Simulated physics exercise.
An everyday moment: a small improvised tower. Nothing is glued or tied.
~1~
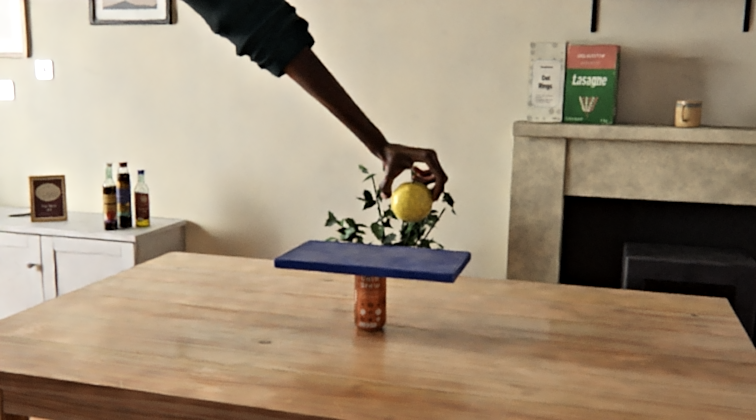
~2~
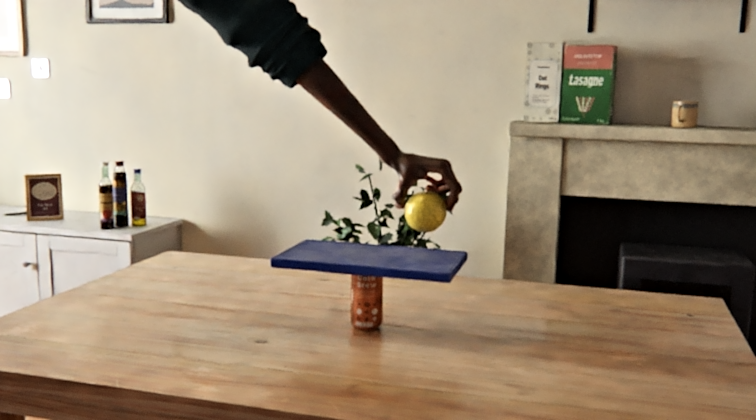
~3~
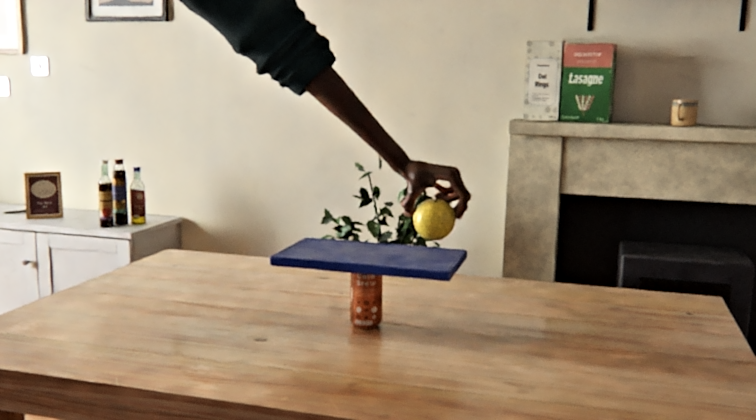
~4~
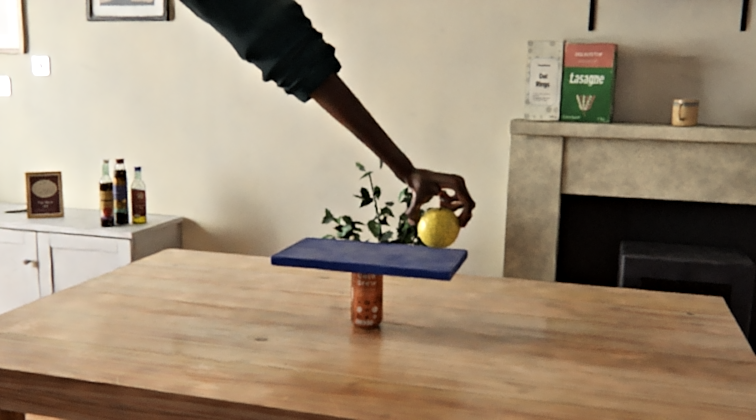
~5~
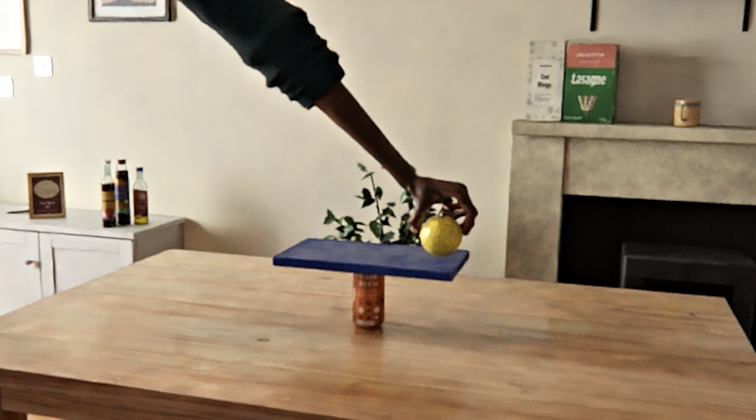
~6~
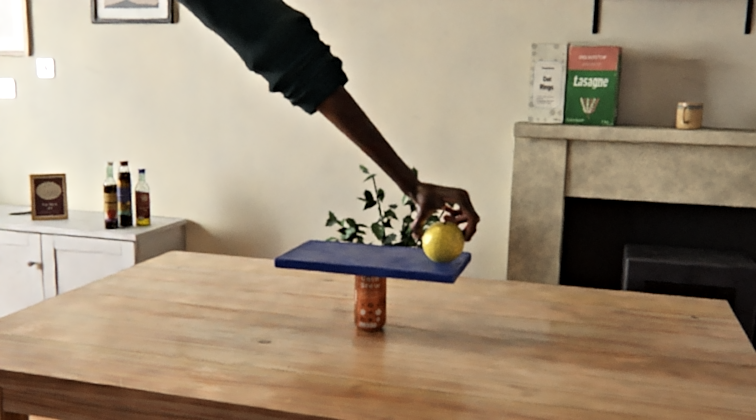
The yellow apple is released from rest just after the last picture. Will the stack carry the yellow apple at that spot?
It loses its balance.
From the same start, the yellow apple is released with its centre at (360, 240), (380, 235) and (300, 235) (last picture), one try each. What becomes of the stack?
First, it stays up; second, it holds; third, it comes apart.
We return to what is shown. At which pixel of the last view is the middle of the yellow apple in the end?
Near (530, 329).
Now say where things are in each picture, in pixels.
The first picture shows coming down; yellow apple (412, 202); orange can (371, 296).
The second picture shows coming down; yellow apple (426, 212); orange can (367, 296).
The third picture shows coming down; yellow apple (434, 219); orange can (366, 294).
The fourth picture shows coming down; yellow apple (439, 228); orange can (367, 293).
The fifth picture shows coming down; yellow apple (442, 236); orange can (369, 294).
The sixth picture shows set down, still held; yellow apple (444, 242); orange can (371, 296).
Then, 0.40 s after the last picture, yellow apple now fallen; blue lid tipped 56° from how it was.
Then, 0.70 s after the last picture, blue lid now fallen.
At rest, fallen, yellow apple and blue lid; orange can in place. Seen from the same camera at the end, yellow apple near (530, 330). The stack comes apart.
